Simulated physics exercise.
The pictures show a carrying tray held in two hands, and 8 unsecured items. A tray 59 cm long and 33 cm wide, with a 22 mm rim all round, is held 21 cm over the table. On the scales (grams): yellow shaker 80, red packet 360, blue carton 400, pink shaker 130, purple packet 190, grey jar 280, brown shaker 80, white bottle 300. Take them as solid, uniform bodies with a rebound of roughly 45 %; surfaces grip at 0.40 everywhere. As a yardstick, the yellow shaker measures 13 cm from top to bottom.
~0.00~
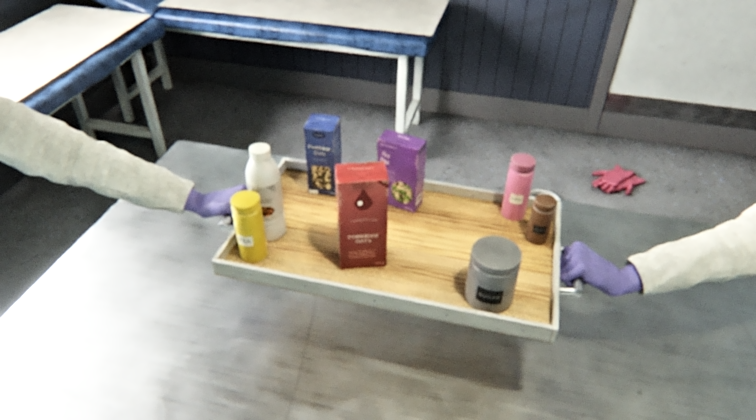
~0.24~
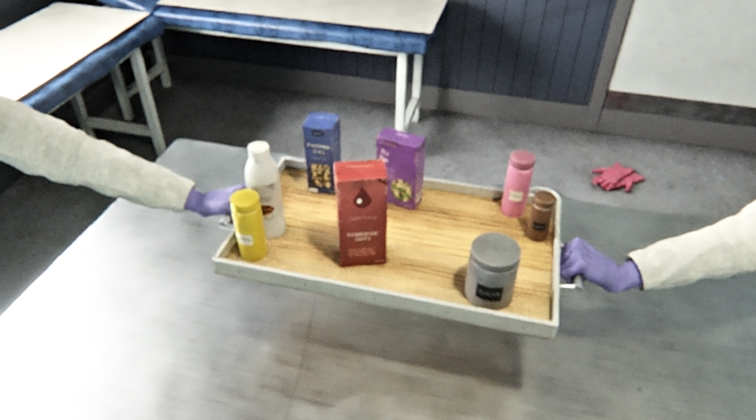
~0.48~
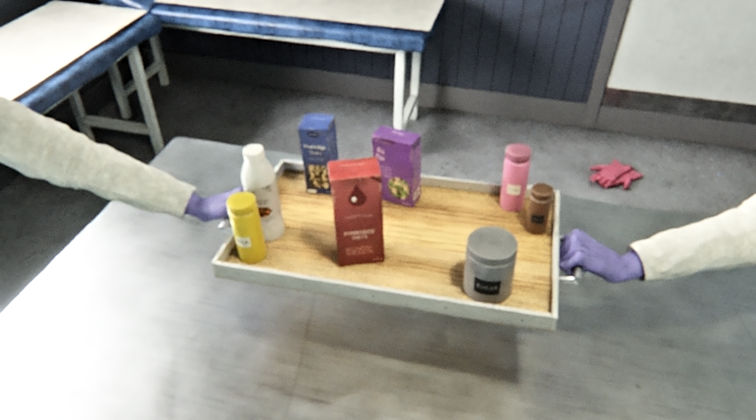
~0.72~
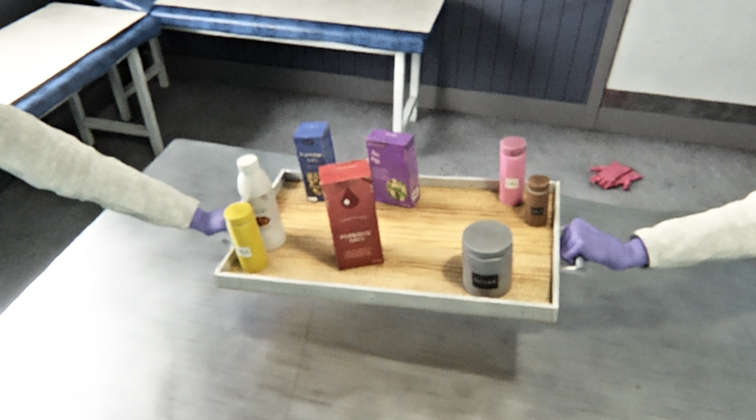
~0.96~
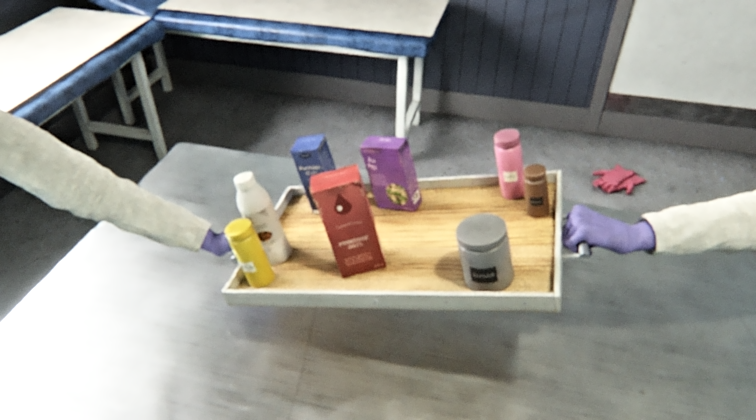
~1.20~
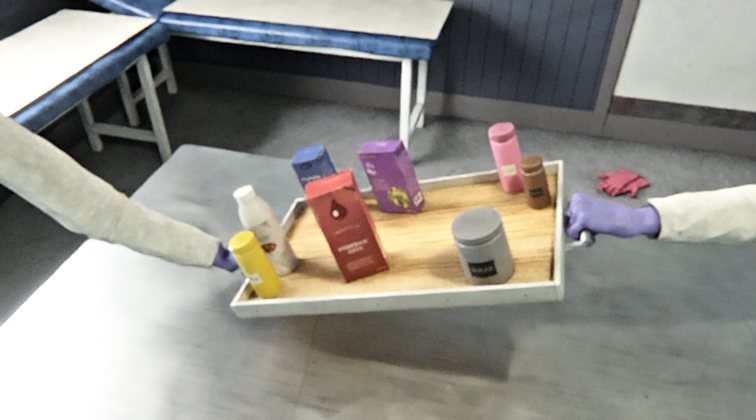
A wooden tray with a pale rim, gripped at each end by purple-gloved hands, is held above a grey table, seen from slightly above in a room with blue-edged benches. It carries a white bottle and yellow shaker at left, blue and purple cartons behind a red packet, and pink and brown shakers and a grey jar at right. Level at first, it tilts steadily left edge down, its items leaning with it.
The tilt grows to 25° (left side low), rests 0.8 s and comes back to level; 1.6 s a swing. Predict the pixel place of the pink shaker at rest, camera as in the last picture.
Look near (314, 173).
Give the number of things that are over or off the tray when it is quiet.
In all, 8.
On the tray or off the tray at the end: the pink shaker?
The pink shaker ends on the tray.
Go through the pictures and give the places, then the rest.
Tray level; pink shaker (518, 188); yellow shaker (250, 228), in the first frame.
Tray level; blue carton (323, 154); purple packet (400, 169), in the second frame.
Tray tilted 3°, left edge down; grey jar (490, 266); brown shaker (539, 209), in the third frame.
Tray tilted 8°, left edge down; white bottle (260, 203); yellow shaker (247, 238), in the fourth frame.
Tray tilted 14°, left edge down; red packet (350, 223); blue carton (319, 175), in the fifth frame.
Tray tilted 20°, left edge down; pink shaker (509, 159); purple packet (392, 178), in the sixth frame.
Around 1.80 s, tray tilted 25°, left edge down; yellow shaker, blue carton and white bottle now off the tray; pink shaker on its side near (422, 187); purple packet shifted 9 cm.
Around 2.30 s, tray tilted 25°, left edge down; purple packet now off the tray; pink shaker on its side near (333, 207); red packet tipped 21° against what carries it.
Around 2.70 s, tray tilted 24°, left edge down; red packet now off the tray; pink shaker on its side near (321, 209); grey jar tipped 17° against what carries it.
Around 3.40 s, tray tilted 10°, left edge down; grey jar and brown shaker now off the tray; pink shaker on its side near (315, 187).
Finally (4.5 s), off the tray, yellow shaker, red packet, blue carton, purple packet, grey jar, brown shaker and white bottle; on their side or leaning hard on the tray, pink shaker. Final places as that camera would see them, pink shaker near (314, 173).
